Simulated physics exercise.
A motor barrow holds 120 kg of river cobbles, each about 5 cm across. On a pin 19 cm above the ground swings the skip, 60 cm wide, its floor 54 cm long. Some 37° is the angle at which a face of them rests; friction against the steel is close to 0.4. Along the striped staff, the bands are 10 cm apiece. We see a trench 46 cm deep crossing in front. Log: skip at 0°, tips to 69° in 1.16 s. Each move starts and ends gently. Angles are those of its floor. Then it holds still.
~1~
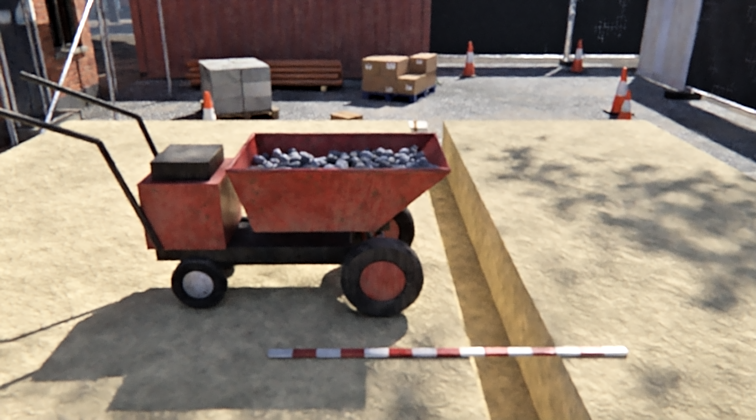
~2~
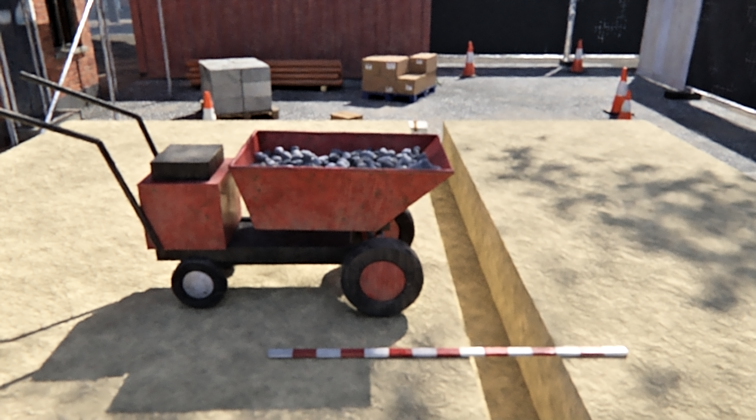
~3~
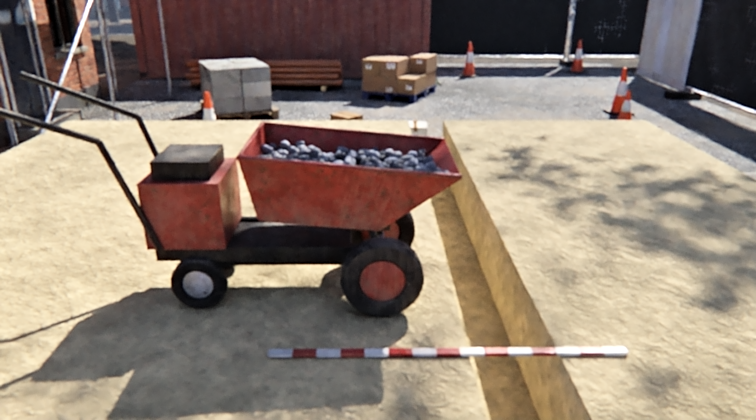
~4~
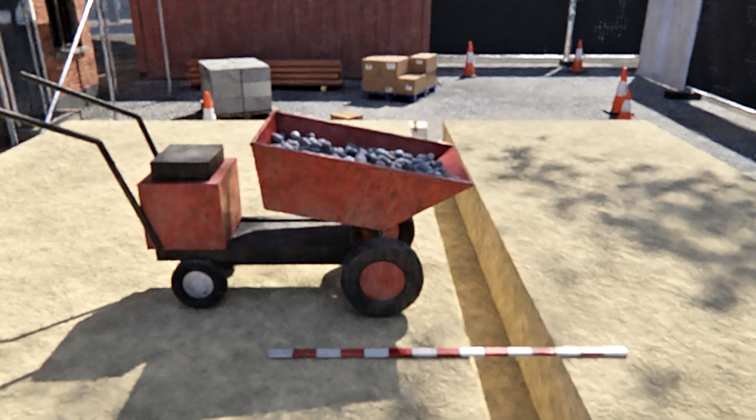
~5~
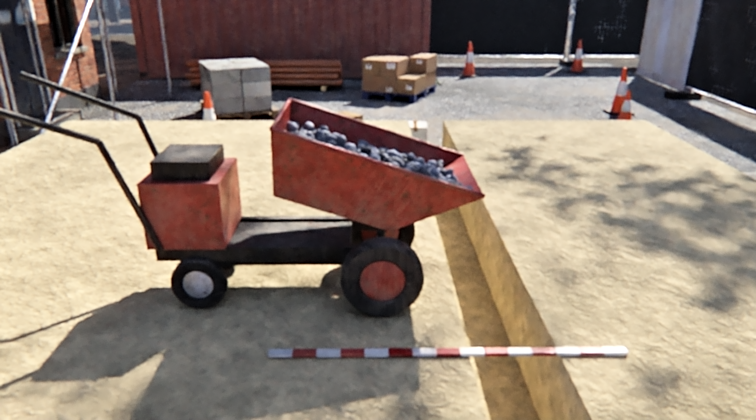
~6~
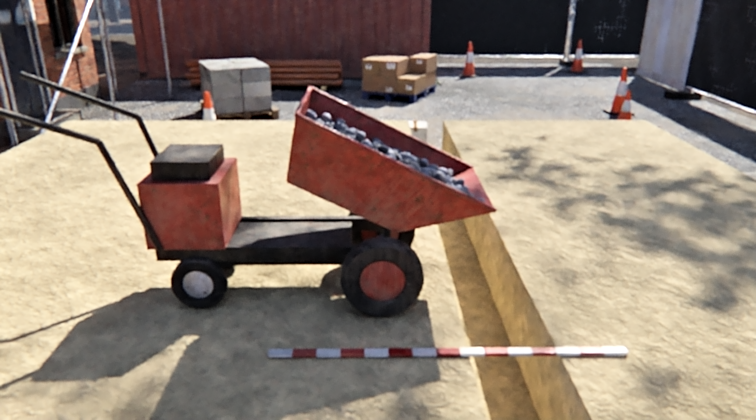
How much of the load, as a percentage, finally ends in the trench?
I would put it at about 50 per cent.
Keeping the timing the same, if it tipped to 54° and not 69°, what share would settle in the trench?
Roughly 50 per cent would end in the trench.
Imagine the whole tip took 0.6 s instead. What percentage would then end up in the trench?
About 35%.
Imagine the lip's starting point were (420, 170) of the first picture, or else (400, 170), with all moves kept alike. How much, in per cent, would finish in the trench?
First spot about 85, second spot about 95 per cent.
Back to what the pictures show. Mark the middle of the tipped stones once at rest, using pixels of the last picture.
Roughly at pixel (516, 329).
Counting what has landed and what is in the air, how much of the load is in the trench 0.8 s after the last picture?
15 per cent or so by then.
Then, 0.4 s after the last picture the floor is at 58°, 100 % in the skip; the foremost stones are at (507, 250).
Then, 0.8 s after the last picture the floor is at 69°, 62 % in the skip, 16 % in the trench, 22 % past the trench; the foremost stones are at (590, 285).
Then, 1.1 s after the last picture the floor is at 69°, 17 % in the skip, 34 % in the trench, 49 % past the trench; the foremost stones are at (671, 277).
Then, 3.1 s after the last picture the floor is at 69°, 0 % in the skip, 50 % in the trench, 50 % past the trench; the foremost stones are at (750, 280).
